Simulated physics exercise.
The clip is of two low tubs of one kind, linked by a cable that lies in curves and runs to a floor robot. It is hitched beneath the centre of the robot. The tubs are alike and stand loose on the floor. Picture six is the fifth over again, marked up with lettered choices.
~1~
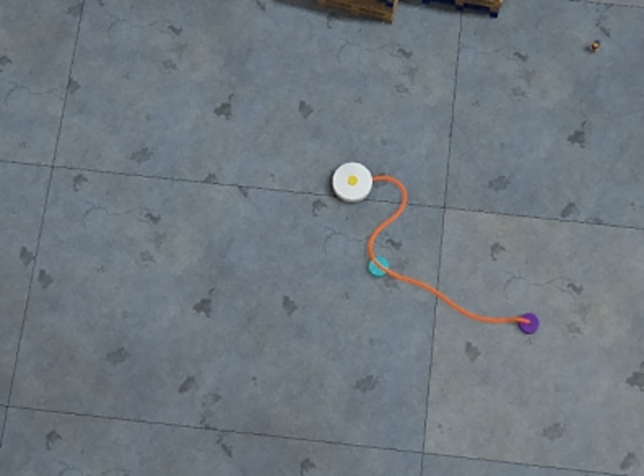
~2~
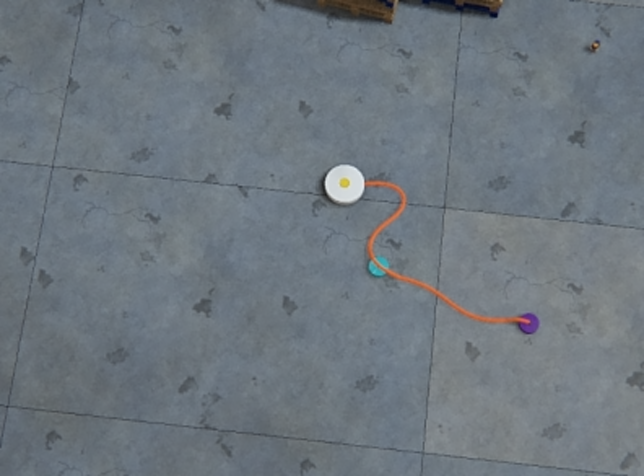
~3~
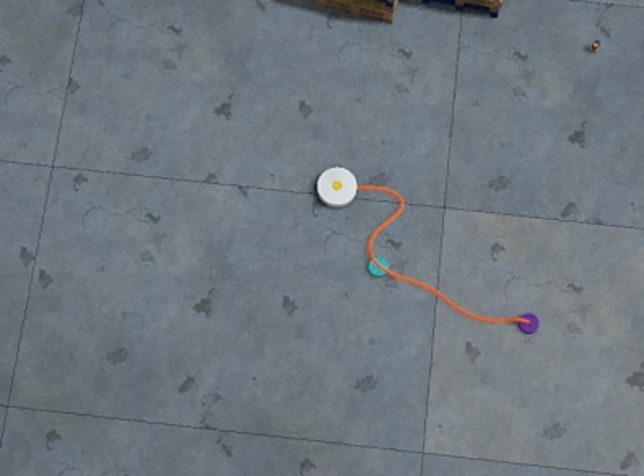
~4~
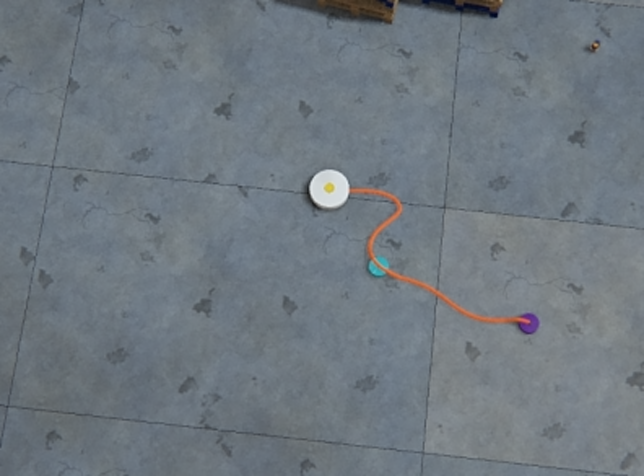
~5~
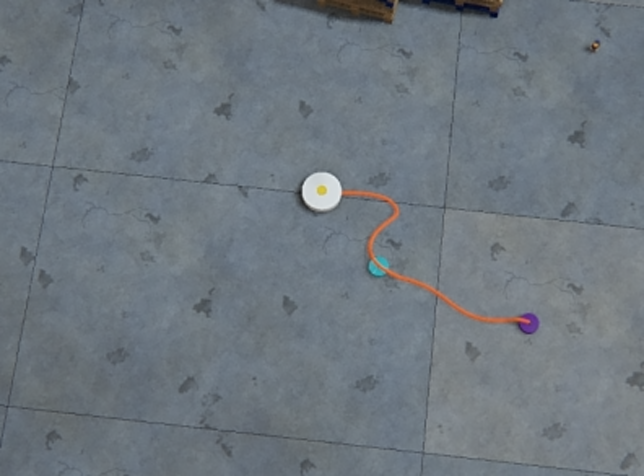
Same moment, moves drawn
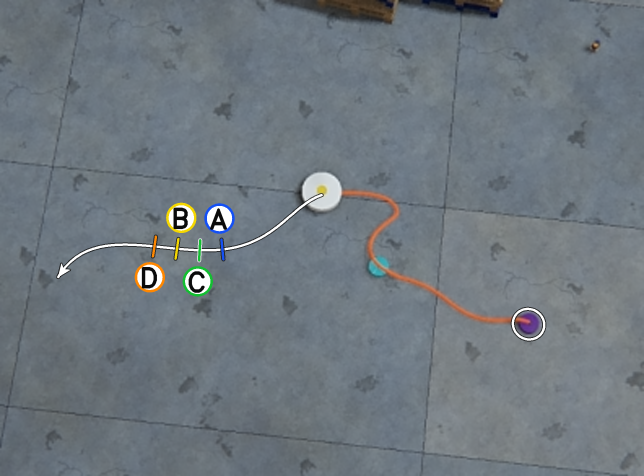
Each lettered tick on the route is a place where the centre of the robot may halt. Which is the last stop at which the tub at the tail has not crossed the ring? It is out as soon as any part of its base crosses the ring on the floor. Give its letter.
Stop at A.
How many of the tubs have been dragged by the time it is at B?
By then, two.
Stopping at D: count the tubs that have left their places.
Two.
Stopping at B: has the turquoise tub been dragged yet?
Yes.
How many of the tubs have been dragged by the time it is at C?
Two.
On the copy, A at (222, 249); B at (177, 249); C at (200, 250); D at (154, 246); the ring at (529, 324); the route from (322, 195) via (190, 250) to (58, 277).
On A. First, robot (289, 215); purple tub (529, 323); turquoise tub (379, 267).
Then, robot (256, 238); purple tub (529, 323); turquoise tub (379, 267).
Finally, robot (222, 247); purple tub (529, 323); turquoise tub (377, 266); the ringed tub at the far end is still in its ring.
By contrast, B drags the last tub to (489, 311); C drags the last tub to (511, 317); D drags the last tub to (467, 305).
